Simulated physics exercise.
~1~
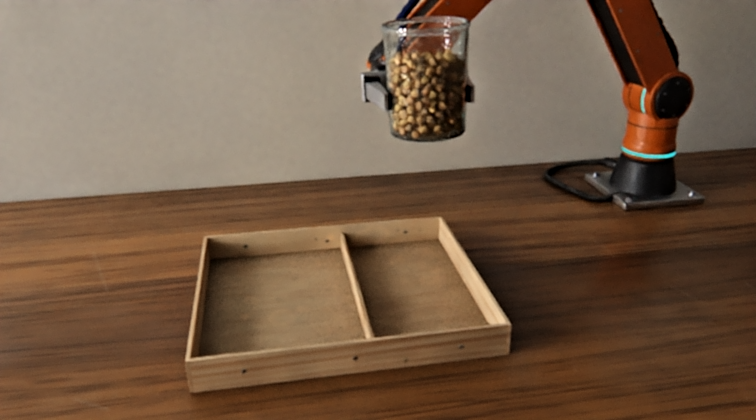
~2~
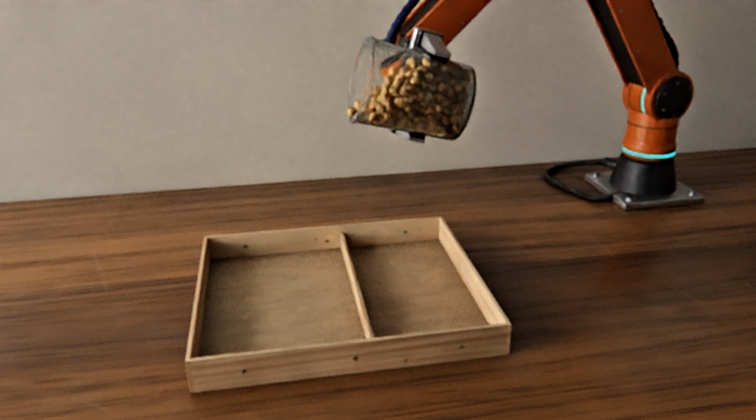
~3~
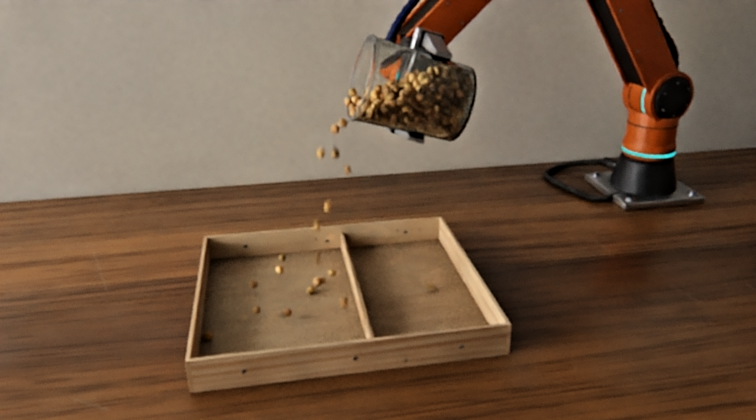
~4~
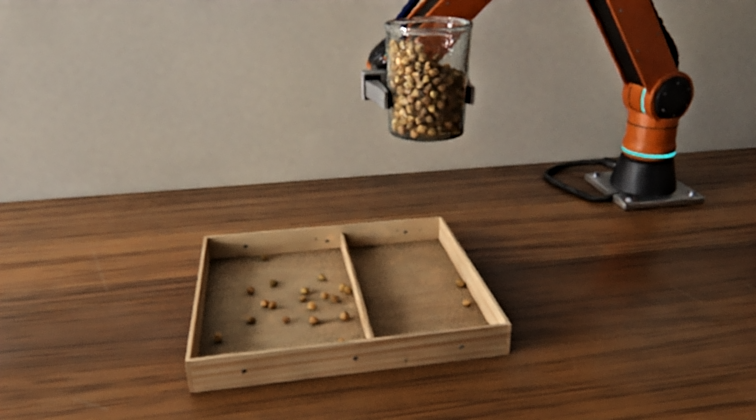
On a wooden table top, an orange robot arm tips a clear cup, spilling some chickpeas into a divided tray, then rights it.
